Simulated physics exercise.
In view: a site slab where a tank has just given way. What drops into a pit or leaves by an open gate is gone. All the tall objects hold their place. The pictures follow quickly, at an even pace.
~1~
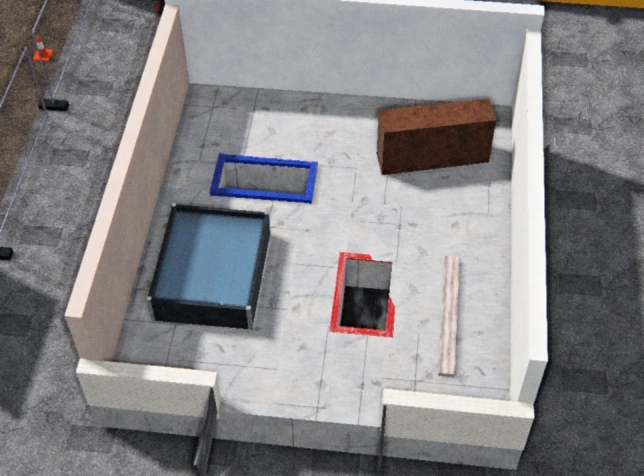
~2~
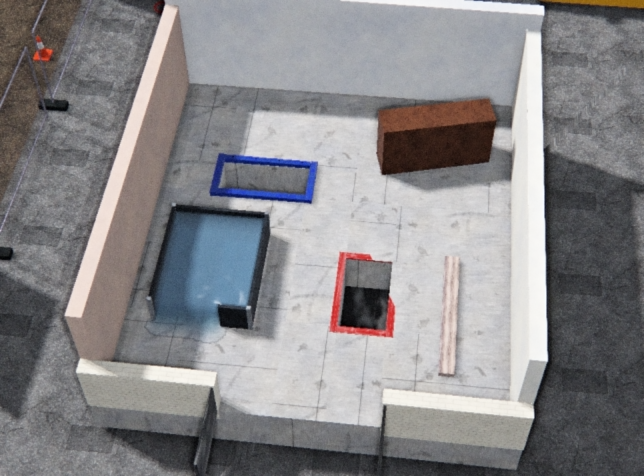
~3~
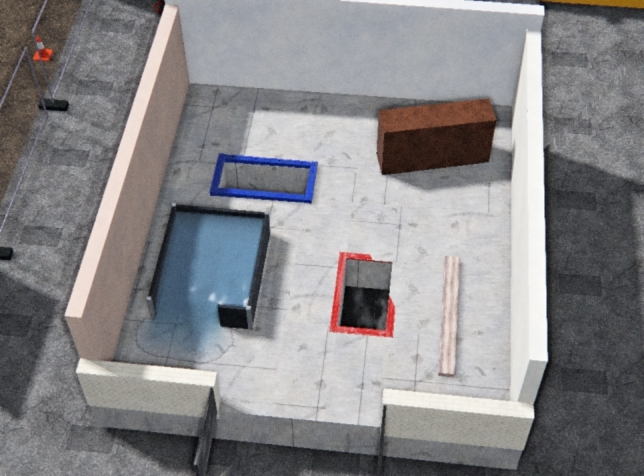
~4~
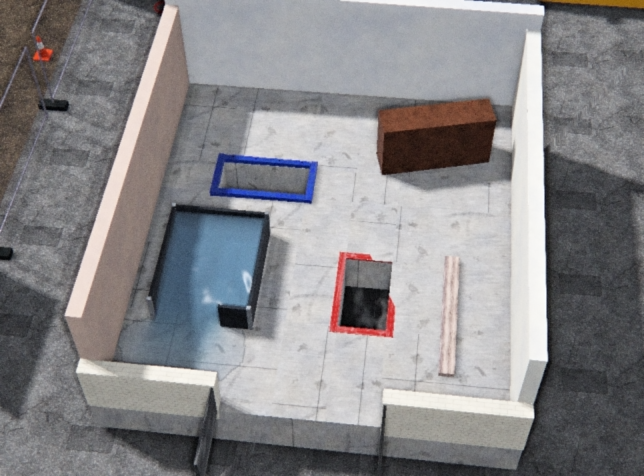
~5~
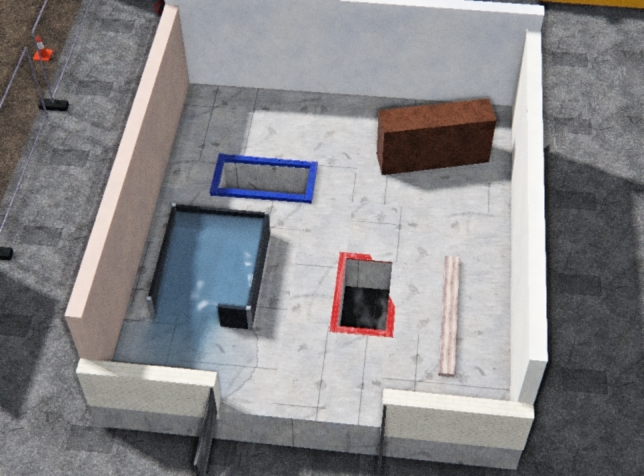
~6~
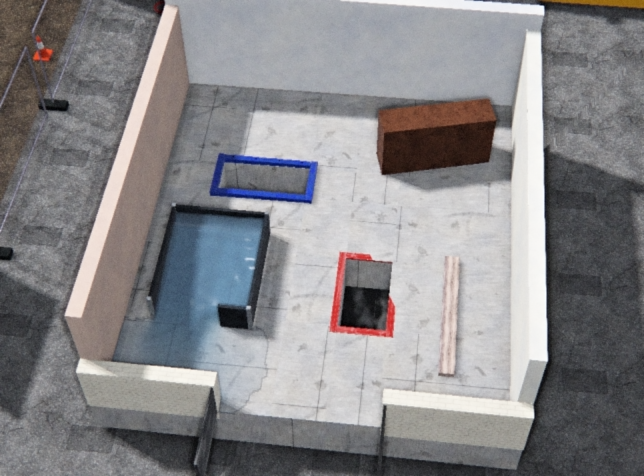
Water poured from the dark-framed tank as its near side gave way, leaving a gap, and spread in a thin sheet across the pale floor toward the front left of the walled slab.
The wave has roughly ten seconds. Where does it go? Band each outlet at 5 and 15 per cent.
One by one: The gate takes over 15 %; the red pit takes between 5 and 15 %; the blue pit takes under 5 %.
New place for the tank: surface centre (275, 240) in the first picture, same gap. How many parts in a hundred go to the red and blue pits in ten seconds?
Parts in a hundred: Red 0, blue 0.
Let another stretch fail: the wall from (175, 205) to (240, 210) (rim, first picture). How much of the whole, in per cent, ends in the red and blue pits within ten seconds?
Parts in a hundred: Red 8, blue 15.
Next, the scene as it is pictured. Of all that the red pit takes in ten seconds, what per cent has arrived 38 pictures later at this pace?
About 55 per cent.
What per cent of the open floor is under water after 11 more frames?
Near 15 in a hundred.
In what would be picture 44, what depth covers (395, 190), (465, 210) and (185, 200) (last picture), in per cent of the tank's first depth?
In turn 0, 0 and 6 in a hundred.
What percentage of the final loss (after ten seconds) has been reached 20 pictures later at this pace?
Roughly 30 per cent.
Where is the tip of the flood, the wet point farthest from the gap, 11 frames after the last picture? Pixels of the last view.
Near (369, 411).
A moment on, water covers 10 % of the floor; the gate 1 %, the red pit 0 %, the blue pit 0 %.
Next, water covers 15 % of the floor; the gate 3 %, the red pit 0 %, the blue pit 0 %.
Then, water covers 35 % of the floor; the gate 8 %, the red pit 1 %, the blue pit 0 %.
Later, water covers 45 % of the floor; the gate 15 %, the red pit 6 %, the blue pit 0 %.
In the end, water covers 70 % of the floor; the gate 21 %, the red pit 10 %, the blue pit 0 %.
